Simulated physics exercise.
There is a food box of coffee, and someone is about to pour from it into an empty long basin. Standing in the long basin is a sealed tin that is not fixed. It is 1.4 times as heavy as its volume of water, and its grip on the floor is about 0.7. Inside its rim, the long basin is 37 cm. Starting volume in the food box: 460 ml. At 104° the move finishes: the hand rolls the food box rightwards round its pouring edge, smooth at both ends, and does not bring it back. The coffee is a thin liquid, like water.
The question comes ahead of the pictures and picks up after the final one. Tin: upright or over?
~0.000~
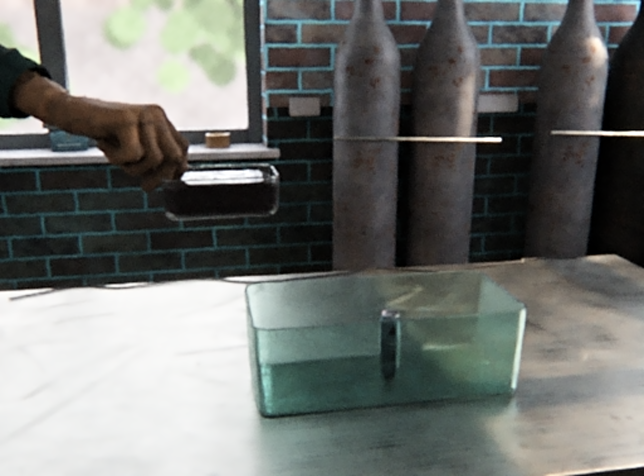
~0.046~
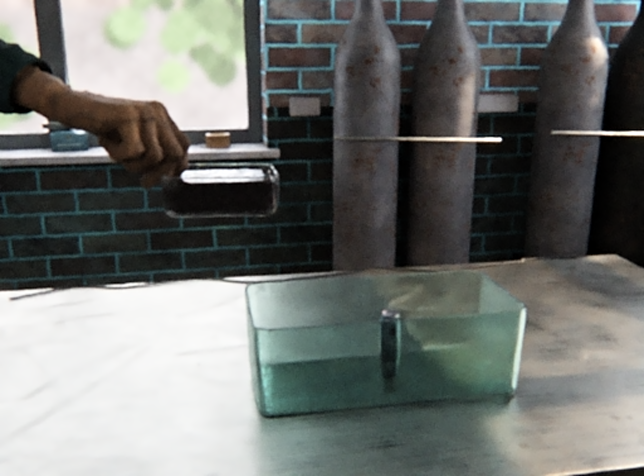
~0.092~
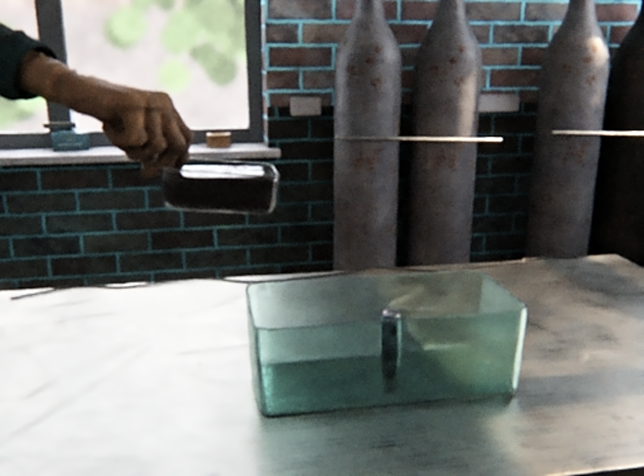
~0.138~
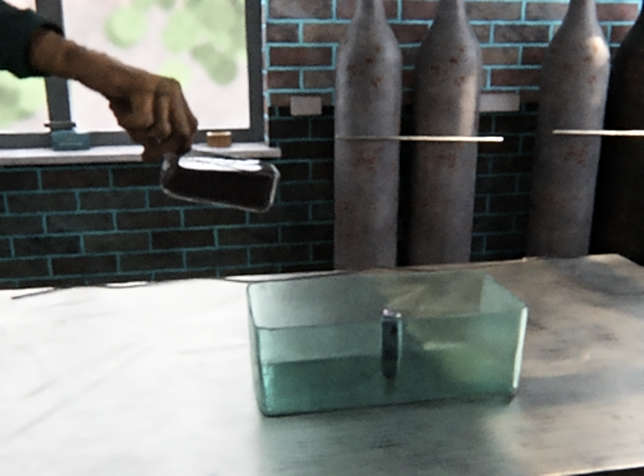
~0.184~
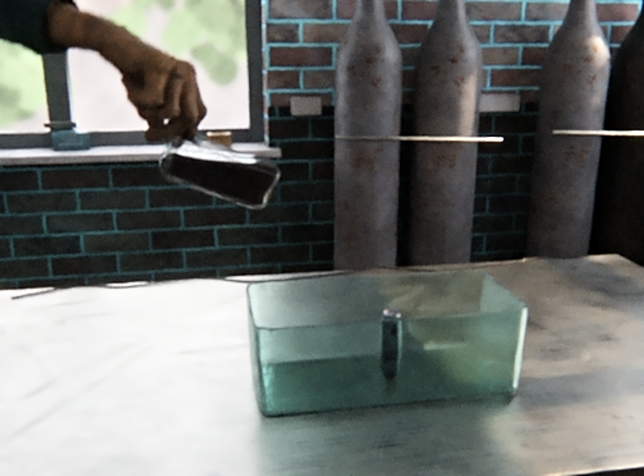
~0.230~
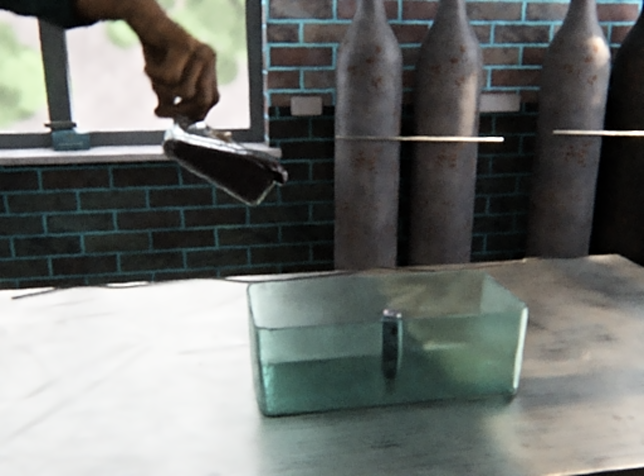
Over.
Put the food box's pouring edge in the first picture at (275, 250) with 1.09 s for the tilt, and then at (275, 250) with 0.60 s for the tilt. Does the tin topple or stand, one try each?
In the first try it remains standing; in the second it remains standing.
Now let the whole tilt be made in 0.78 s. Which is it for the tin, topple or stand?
After the tilt, the tin has tipped over.
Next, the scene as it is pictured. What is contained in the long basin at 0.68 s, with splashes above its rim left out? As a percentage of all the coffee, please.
Some 92 percent.
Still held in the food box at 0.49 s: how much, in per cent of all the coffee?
Near 10 in a hundred.
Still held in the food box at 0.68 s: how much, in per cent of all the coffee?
Remaining share: Approx. 0 %.
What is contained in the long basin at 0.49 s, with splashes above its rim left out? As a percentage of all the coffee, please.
I reckon close to 14 percent of it.
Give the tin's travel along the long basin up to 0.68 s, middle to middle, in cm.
Reading: Roughly 1 cm.
Then, 0.49 s in, the tilt is 96° and 11 per cent is still to pour; the tin stands where it began.
Then, 0.68 s in, the tilt is 104° and 0 per cent is still to pour; the tin leans 15°.
Then, 0.88 s in, the tilt is 104° and 0 per cent is still to pour; the tin lies on its side.
Then, 1.10 s in, the tilt is 104° and 0 per cent is still to pour; the tin lies on its side.
Finally, the tin lies on its side.
